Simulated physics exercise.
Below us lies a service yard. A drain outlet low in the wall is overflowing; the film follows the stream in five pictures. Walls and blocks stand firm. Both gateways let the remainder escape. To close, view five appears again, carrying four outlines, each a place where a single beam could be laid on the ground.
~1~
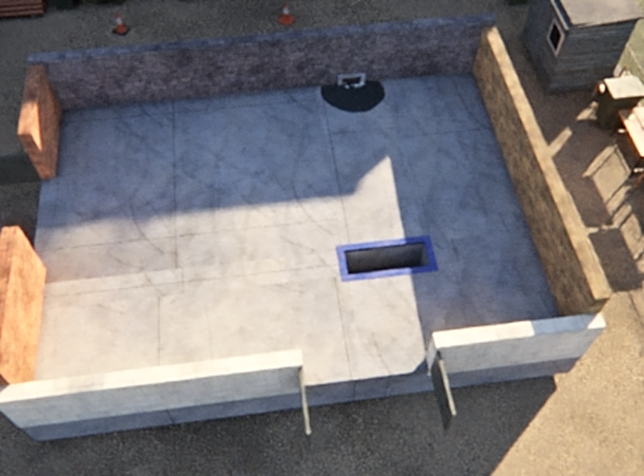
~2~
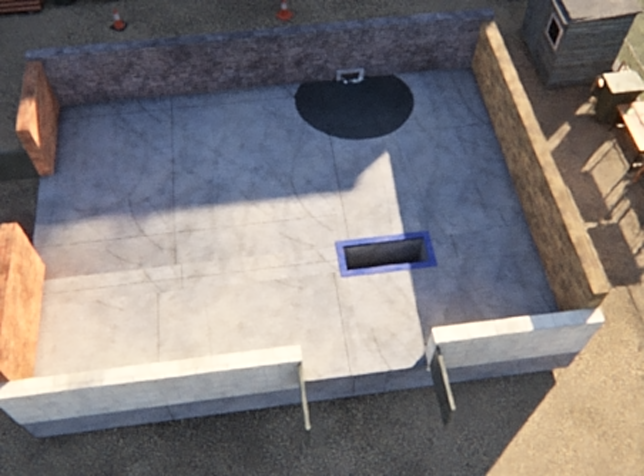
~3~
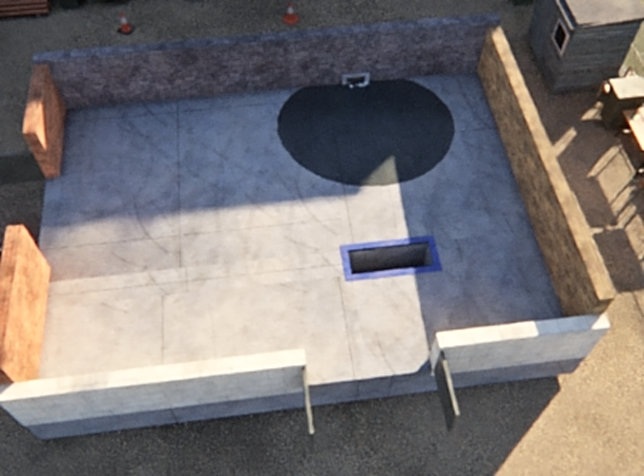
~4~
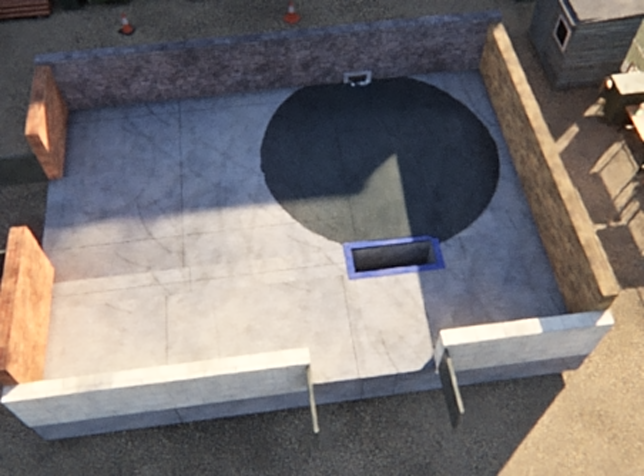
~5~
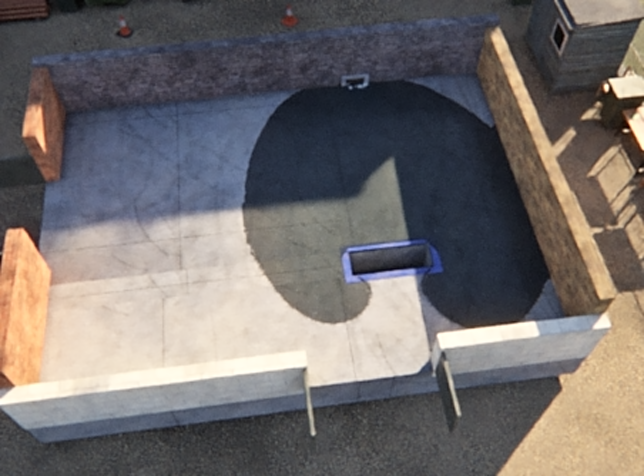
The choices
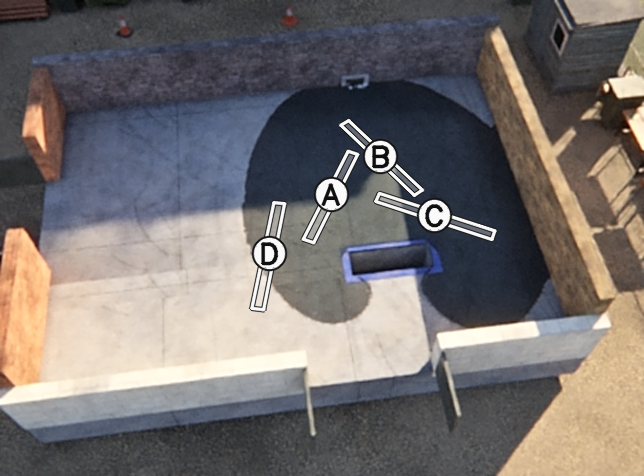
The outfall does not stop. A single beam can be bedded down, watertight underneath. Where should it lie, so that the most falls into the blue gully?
Position D.
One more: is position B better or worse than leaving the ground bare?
Worse.
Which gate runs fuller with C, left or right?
The right gate.
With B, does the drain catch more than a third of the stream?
No.
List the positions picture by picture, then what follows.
In the first picture, outfall at (351, 79); blue gully at (387, 258); open gate at (365, 364); open gate at (50, 222); front seen at (352, 108), 2 % of the ground wet; blue gully still dry.
In the second picture, front seen at (395, 127), 6 % of the ground wet; blue gully still dry.
In the third picture, front seen at (417, 173), 13 % of the ground wet; blue gully still dry.
In the fourth picture, front seen at (440, 234), 25 % of the ground wet; blue gully still dry.
In the fifth picture, front seen at (519, 301), 37 % of the ground wet; blue gully taking water.
On the marked copy, A from (308, 240) to (352, 152); B from (344, 122) to (418, 192); C from (377, 197) to (493, 235); D from (257, 309) to (279, 203).
If A is chosen, about 22 % of the stream goes into the blue gully, about 73 % out by the gates.
If B is chosen, about 21 % of the stream goes into the blue gully, about 76 % out by the gates.
If C is chosen, about 25 % of the stream goes into the blue gully, about 71 % out by the gates.
If D is chosen, about 40 % of the stream goes into the blue gully, about 56 % out by the gates.
